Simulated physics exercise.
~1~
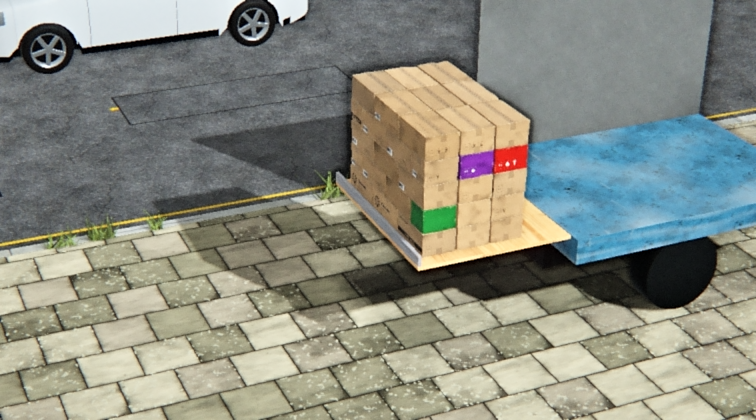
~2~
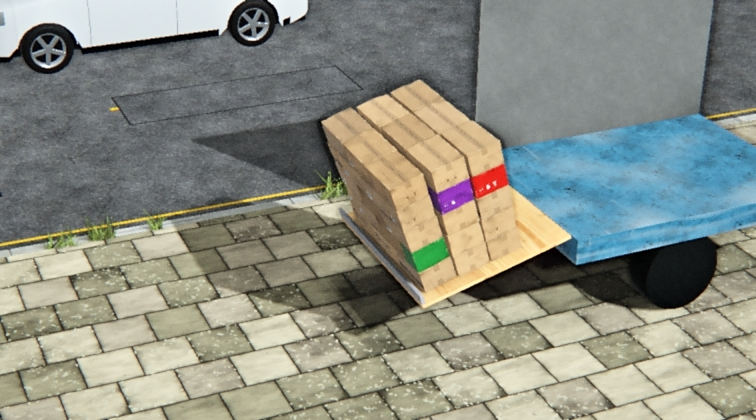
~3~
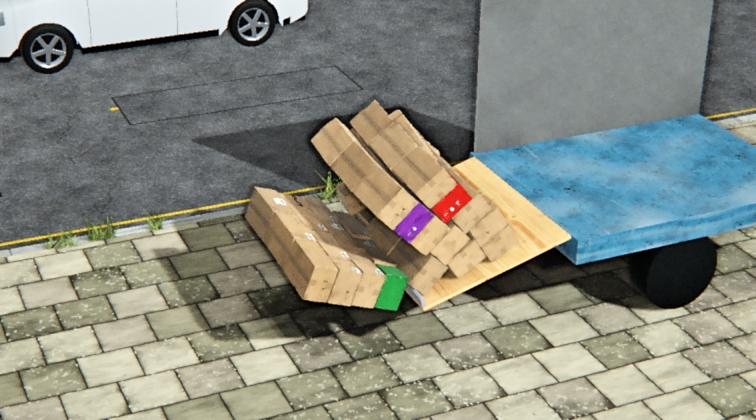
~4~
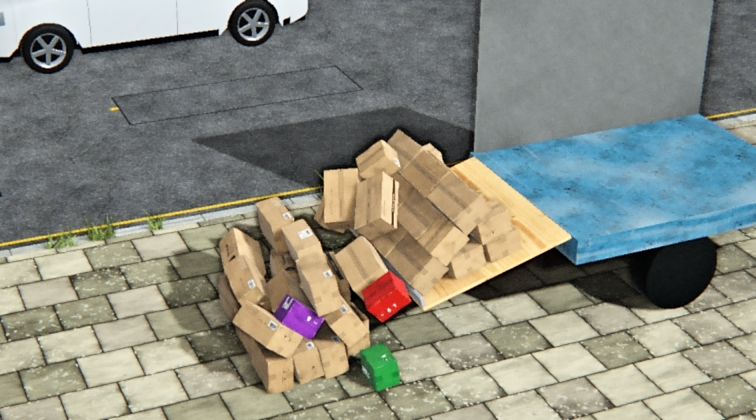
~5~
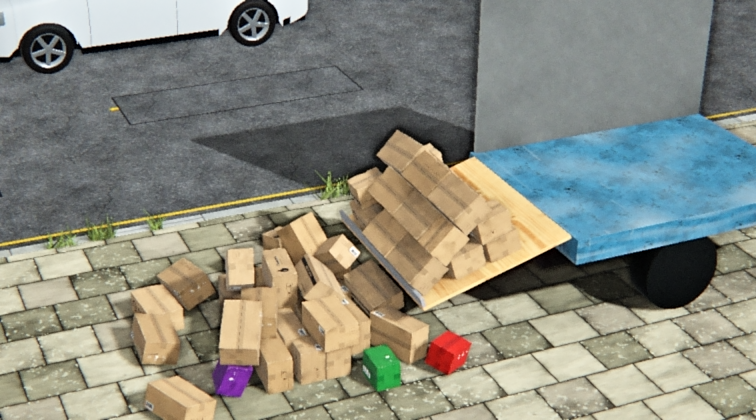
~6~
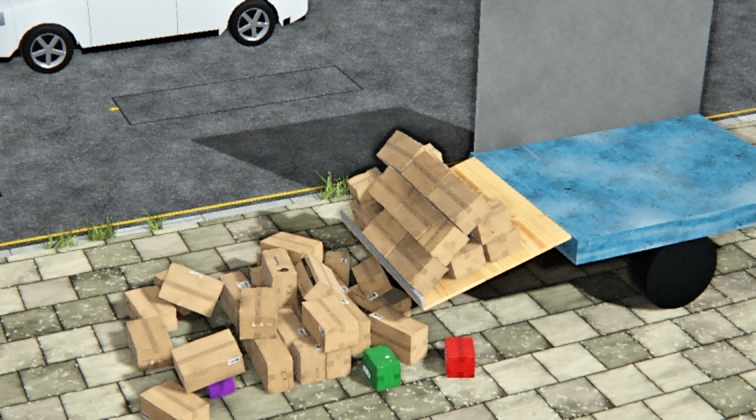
In this clip, a stack of taped cartons on a lorry's tail lift leans and topples as the platform tilts down, spilling many onto the paving, including the green, purple and red ones, while the rest stay heaped on the sloping platform.
